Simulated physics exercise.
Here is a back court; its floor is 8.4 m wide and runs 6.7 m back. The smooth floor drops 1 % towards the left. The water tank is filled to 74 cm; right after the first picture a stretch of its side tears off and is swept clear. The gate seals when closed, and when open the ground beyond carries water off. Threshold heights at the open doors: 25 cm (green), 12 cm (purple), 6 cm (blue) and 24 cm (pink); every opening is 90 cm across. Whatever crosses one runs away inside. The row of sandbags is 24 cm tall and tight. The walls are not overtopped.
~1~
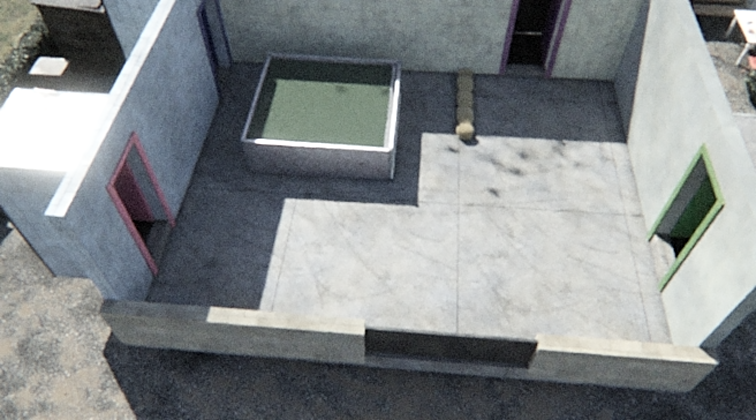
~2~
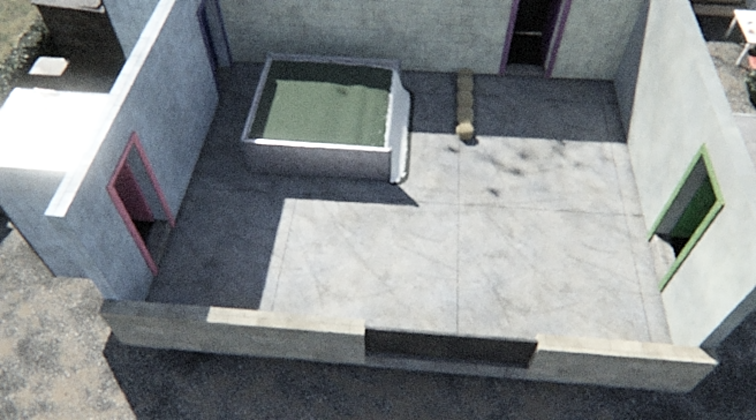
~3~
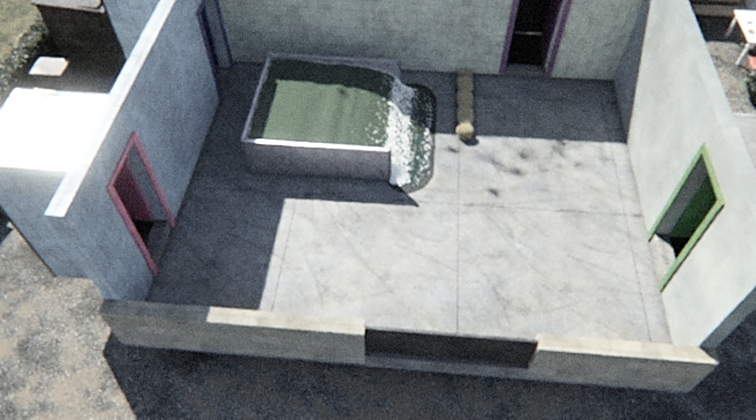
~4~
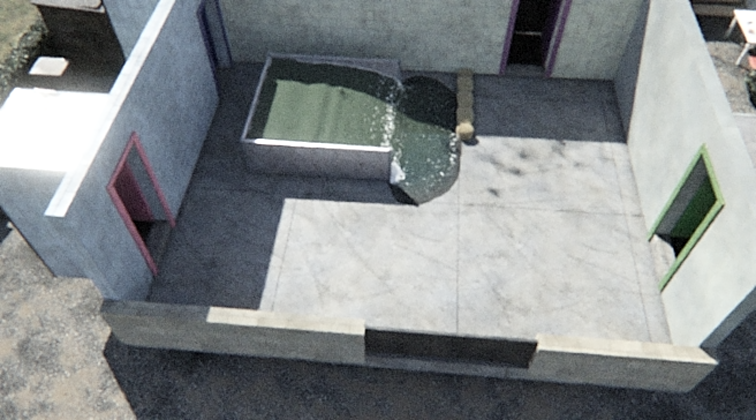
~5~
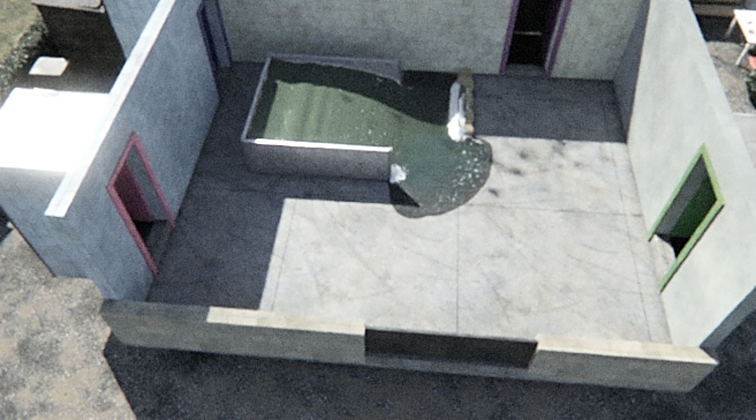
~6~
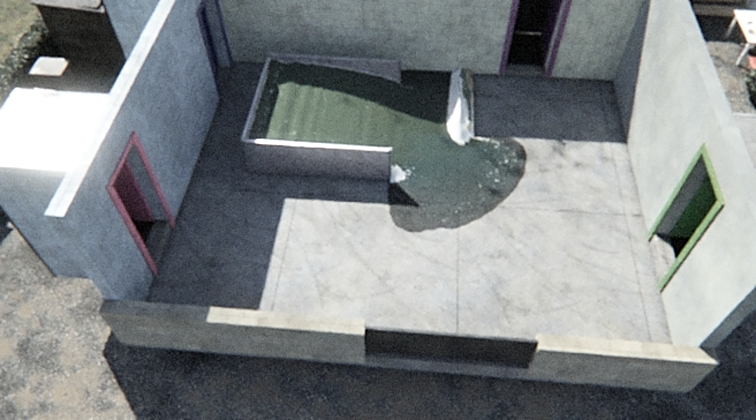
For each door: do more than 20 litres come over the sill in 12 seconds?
The water let in: At the green door it does not reach the limit; at the purple door it keeps below the limit; at the blue door it goes over the limit; at the pink door it keeps below the limit.
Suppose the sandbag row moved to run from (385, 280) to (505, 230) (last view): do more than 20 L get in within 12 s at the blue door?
Then: Blue past it.
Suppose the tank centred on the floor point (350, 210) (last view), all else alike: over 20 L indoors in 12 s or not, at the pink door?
Against that limit: Pink below.
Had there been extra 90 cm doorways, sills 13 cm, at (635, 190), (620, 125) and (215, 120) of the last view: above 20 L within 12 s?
In that order: Above, above, not over.
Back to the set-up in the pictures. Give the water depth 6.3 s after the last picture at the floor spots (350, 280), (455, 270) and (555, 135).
About 6, 14 and 6 cm.
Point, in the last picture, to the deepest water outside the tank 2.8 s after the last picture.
Near (639, 342).
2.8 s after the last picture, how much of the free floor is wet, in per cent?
About 60 per cent.
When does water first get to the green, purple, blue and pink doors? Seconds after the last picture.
Arrival: Green 1.3 s, purple 0.6 s, blue 2.2 s, pink 6.0 s.
Then, 0.7 s after the last picture water covers 35 % of the floor and is deepest (50 cm) near (456, 128); green door not reached, purple door 3 cm at the sill, 0 L in, blue door not reached, pink door not reached.
Then, 1.5 s after the last picture water covers 50 % of the floor and is deepest (46 cm) near (457, 77); green door 23 cm at the sill, 0 L in, purple door 11 cm at the sill, 0 L in, blue door not reached, pink door not reached.
Then, 2.8 s after the last picture water covers 60 % of the floor and is deepest (41 cm) near (639, 342); green door 21 cm at the sill, 0 L in, purple door 7 cm at the sill, 0 L in, blue door 14 cm at the sill, 17 L in, pink door not reached.
Then, 6.3 s after the last picture water covers 90 % of the floor and is deepest (18 cm) near (138, 324); green door 11 cm at the sill, 0 L in, purple door 9 cm at the sill, 5 L in, blue door 13 cm at the sill, 234 L in, pink door 7 cm at the sill, 0 L in.
Then, 11.3 s after the last picture water covers 95 % of the floor and is deepest (18 cm) near (219, 103); green door 4 cm at the sill, 0 L in, purple door 8 cm at the sill, 5 L in, blue door 10 cm at the sill, 282 L in, pink door 15 cm at the sill, 0 L in.
